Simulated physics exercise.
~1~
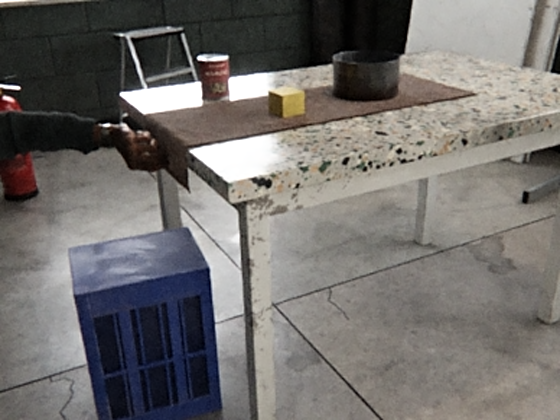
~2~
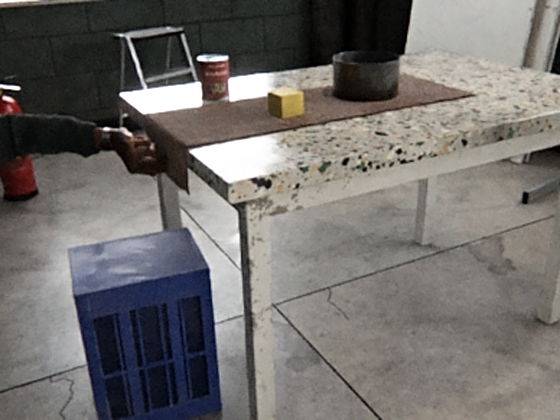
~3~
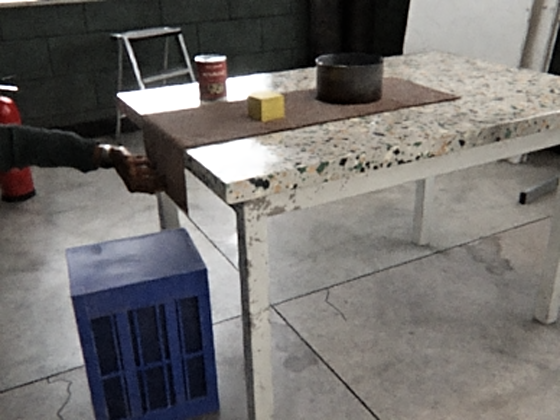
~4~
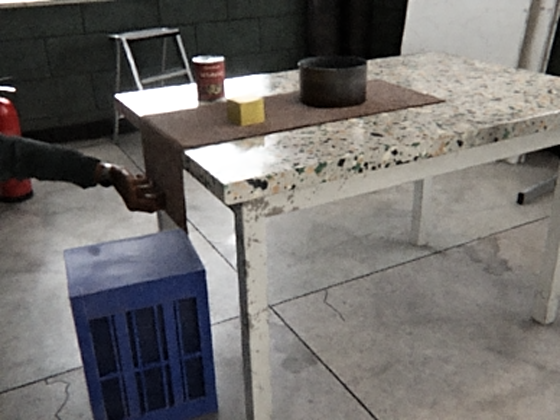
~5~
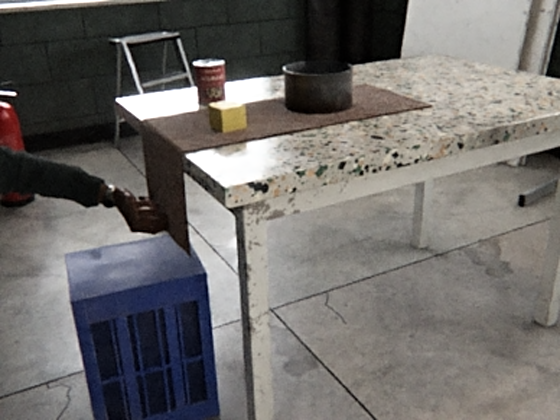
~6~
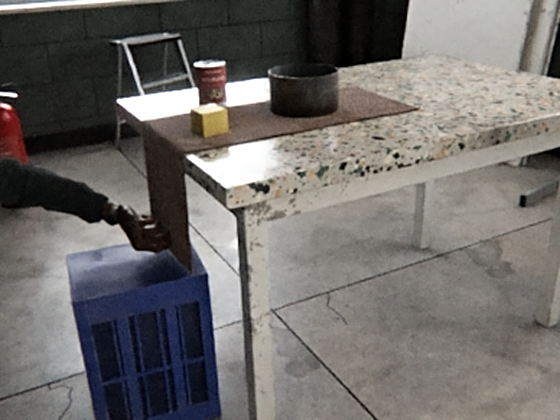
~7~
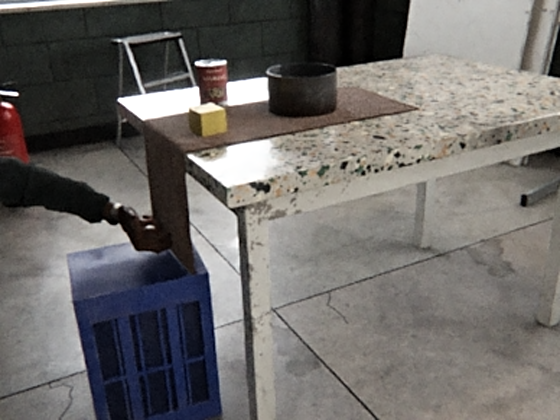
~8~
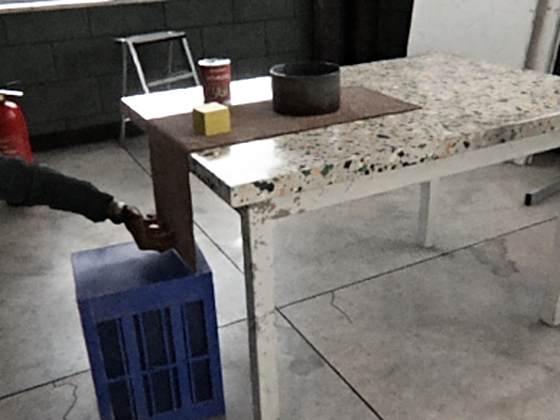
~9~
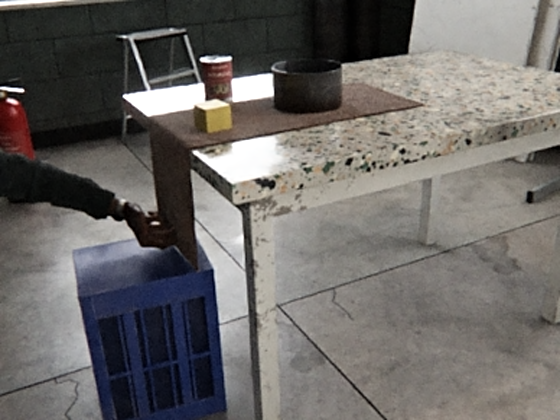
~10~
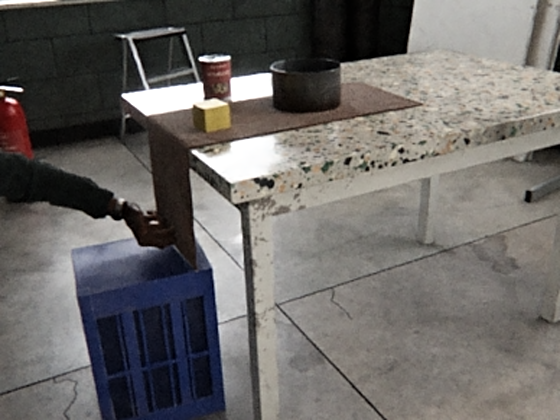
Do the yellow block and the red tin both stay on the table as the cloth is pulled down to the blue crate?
Yes, both stay on the table. The yellow block is carried left with the cloth but stops short of the edge, and the red tin remains in its place.
